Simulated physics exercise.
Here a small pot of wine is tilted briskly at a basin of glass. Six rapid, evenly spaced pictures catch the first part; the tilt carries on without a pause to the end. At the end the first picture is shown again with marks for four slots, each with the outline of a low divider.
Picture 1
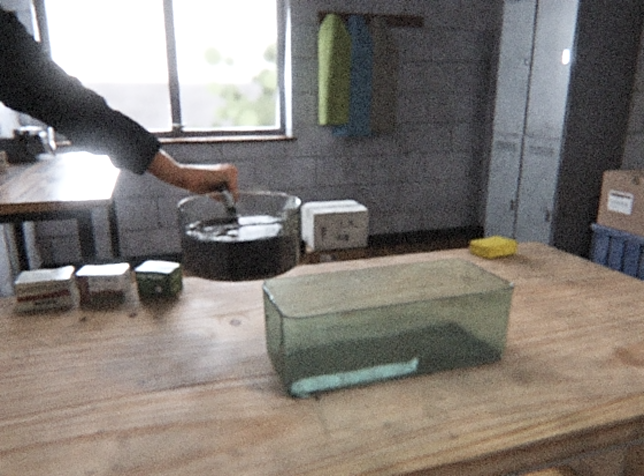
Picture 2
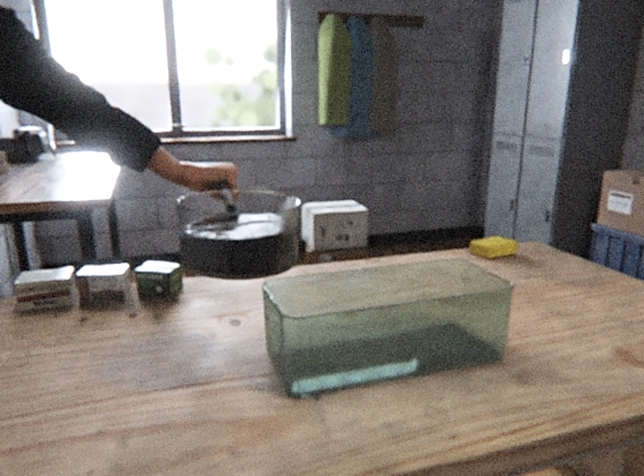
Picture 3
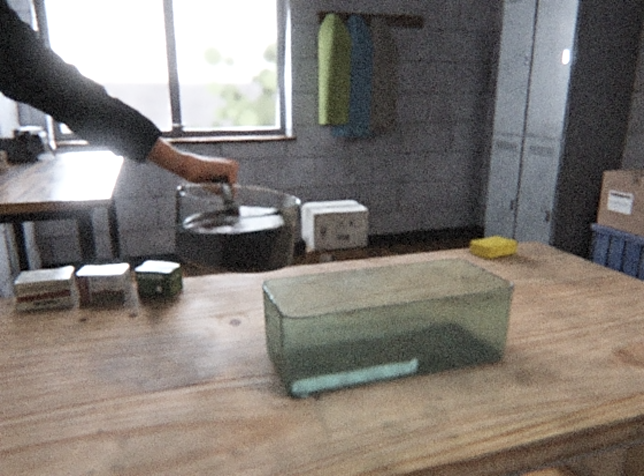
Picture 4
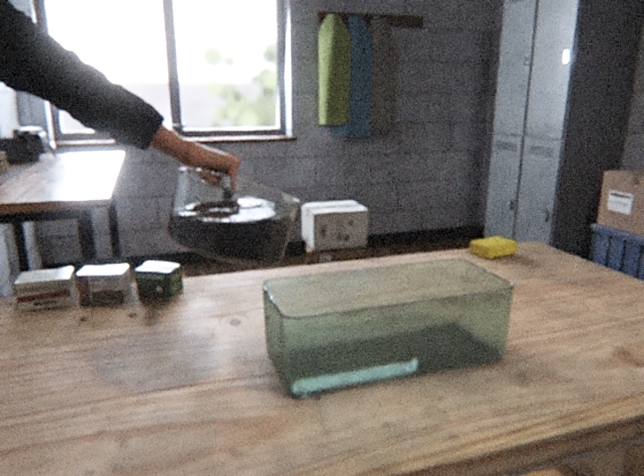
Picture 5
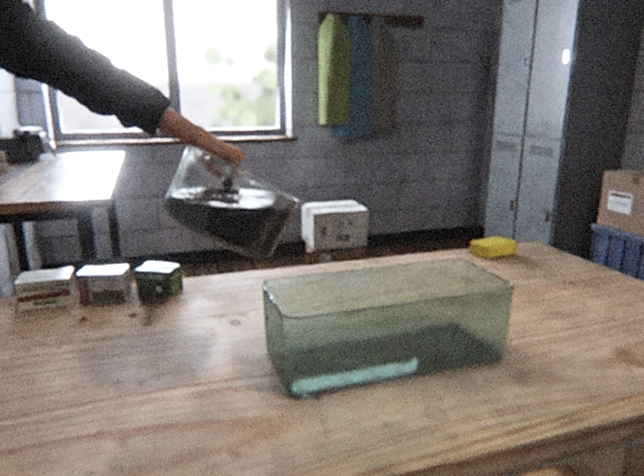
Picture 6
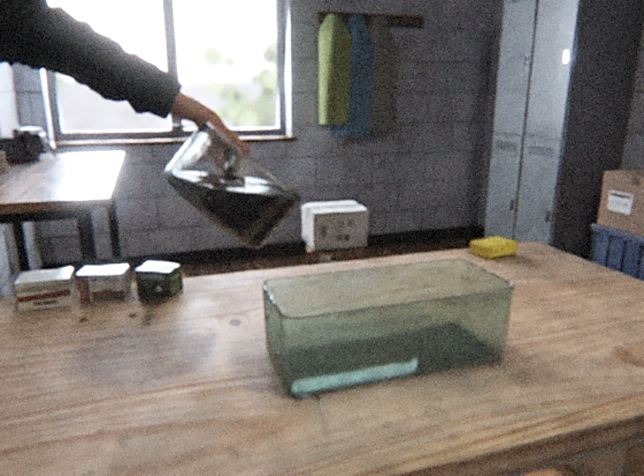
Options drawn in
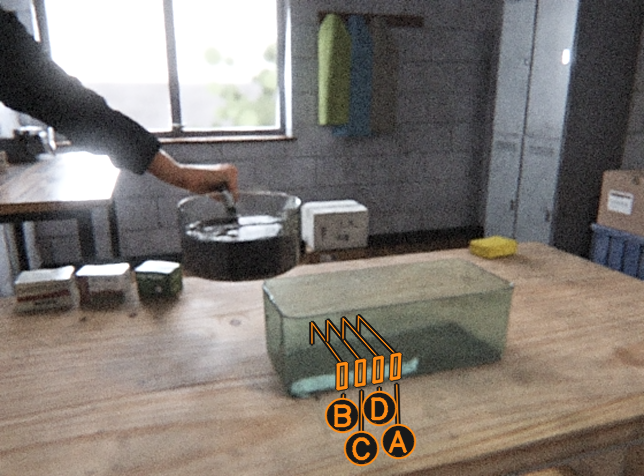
A dark-sleeved arm reaching in from the left holds a small clear pot of dark wine, first upright, then tilting it briskly rightward until wine reaches over its lip. Below and to the right, a greenish glass basin sits on a wooden table, with three small boxes at left and a yellow block behind. The fixed, slightly raised view shows a grey block-walled room with a bright window and lockers.
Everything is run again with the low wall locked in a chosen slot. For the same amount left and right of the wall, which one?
Go for A.
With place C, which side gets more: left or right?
The right side.
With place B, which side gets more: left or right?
More ends on the right.
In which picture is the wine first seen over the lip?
Picture 6.
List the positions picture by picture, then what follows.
The first picture shows upright, lip at (296, 199); basin from (284, 396) to (502, 356); nothing has left yet.
The second picture shows tipped about 2°, lip at (296, 199); nothing has left yet.
The third picture shows tipped about 8°, lip at (296, 199); nothing has left yet.
The fourth picture shows tipped about 17°, lip at (296, 199); nothing has left yet.
The fifth picture shows tipped about 29°, lip at (296, 199); nothing has left yet.
The sixth picture shows tipped about 42°, lip at (296, 199); wine is over the lip, down to (296, 199).
In orange, A at (396, 384); B at (343, 394); C at (361, 391); D at (379, 387).
Choosing A, about 45 % ends left of the wall and 54 % right of it.
Choosing B, about 10 % ends left of the wall and 89 % right of it.
Choosing C, about 12 % ends left of the wall and 86 % right of it.
Choosing D, about 21 % ends left of the wall and 78 % right of it.
